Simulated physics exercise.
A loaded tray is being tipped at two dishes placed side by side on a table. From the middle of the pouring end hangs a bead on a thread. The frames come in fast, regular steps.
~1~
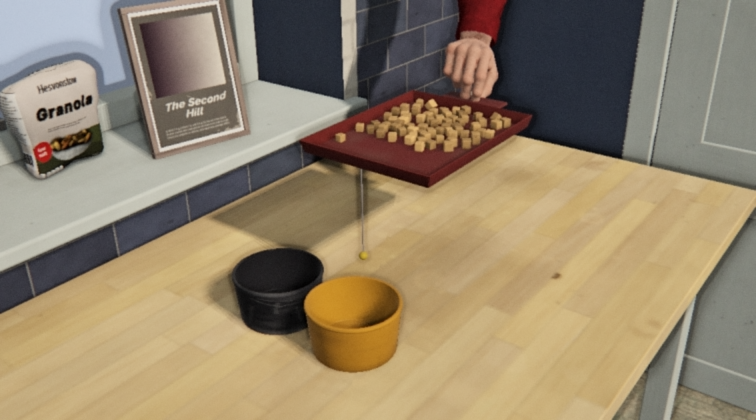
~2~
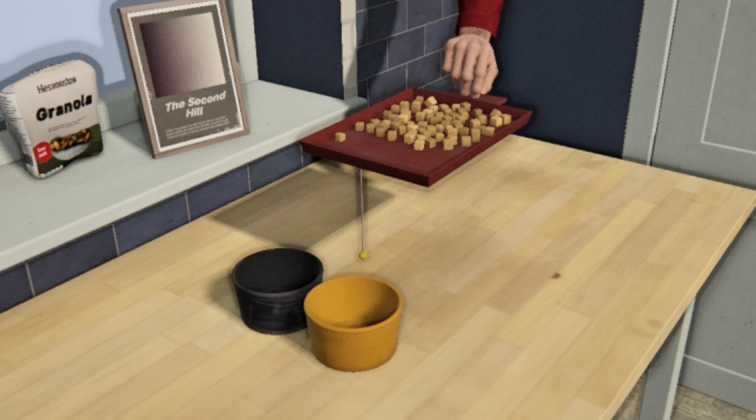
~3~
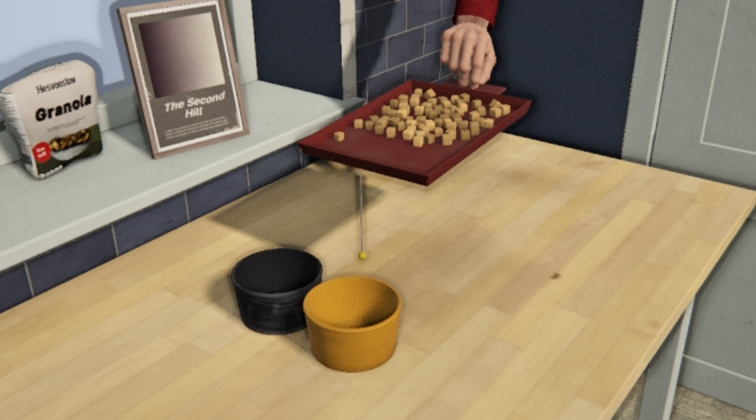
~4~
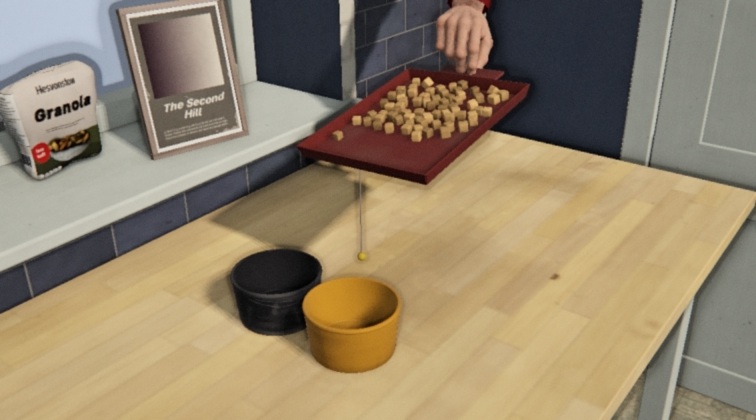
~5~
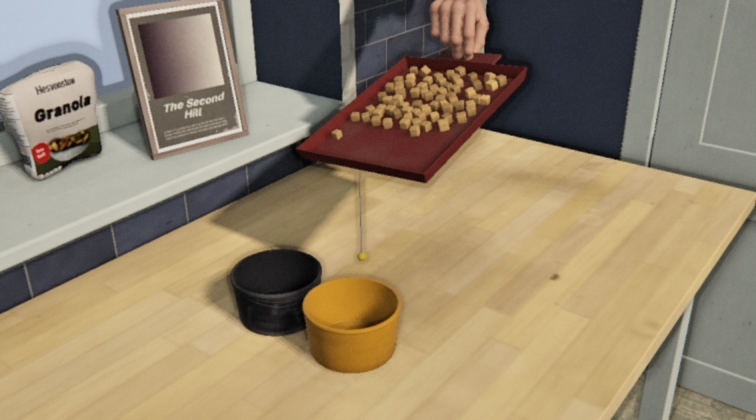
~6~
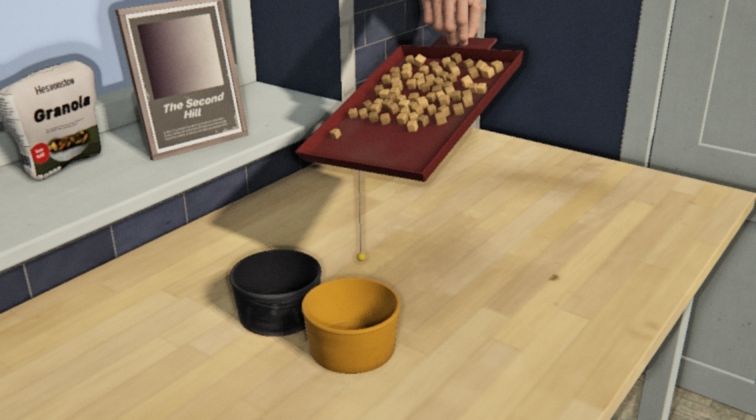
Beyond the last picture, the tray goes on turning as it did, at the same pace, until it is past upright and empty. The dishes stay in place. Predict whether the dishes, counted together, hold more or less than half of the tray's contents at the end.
More.
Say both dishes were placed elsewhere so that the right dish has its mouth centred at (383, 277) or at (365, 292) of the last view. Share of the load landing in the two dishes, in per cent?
60 % and 90 %.
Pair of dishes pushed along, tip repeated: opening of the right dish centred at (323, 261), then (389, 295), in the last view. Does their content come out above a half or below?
Well, the bulk the first time and the bulk the second time.
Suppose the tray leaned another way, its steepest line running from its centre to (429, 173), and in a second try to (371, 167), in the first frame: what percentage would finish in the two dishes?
That comes to 10 per cent the first time and 80 per cent the second.
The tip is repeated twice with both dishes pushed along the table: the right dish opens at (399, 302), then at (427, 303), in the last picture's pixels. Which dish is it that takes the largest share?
In turn: The left-side dish; the left-side dish.
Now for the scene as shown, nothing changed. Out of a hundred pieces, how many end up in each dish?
Result - left dish: 50 %; right dish: 10 %.
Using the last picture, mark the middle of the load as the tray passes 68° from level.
The load is centred about (327, 150).
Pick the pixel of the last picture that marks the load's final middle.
I'd mark it at roughly (286, 305).
Shortly afterwards, tray tipped steeply; the bulk on the tray; only a few in the left dish; near a quarter in the air.
Next, tray tipped past a quarter turn; a little on the tray; a little in the right dish; near a third in the left dish; a little outside both; near a quarter in the air.
Some moments later, tray tipped past a quarter turn; a little in the right dish; near half in the left dish; near a third outside both.
In the end, tray tipped past a quarter turn; a little in the right dish; near half in the left dish; near a third outside both.
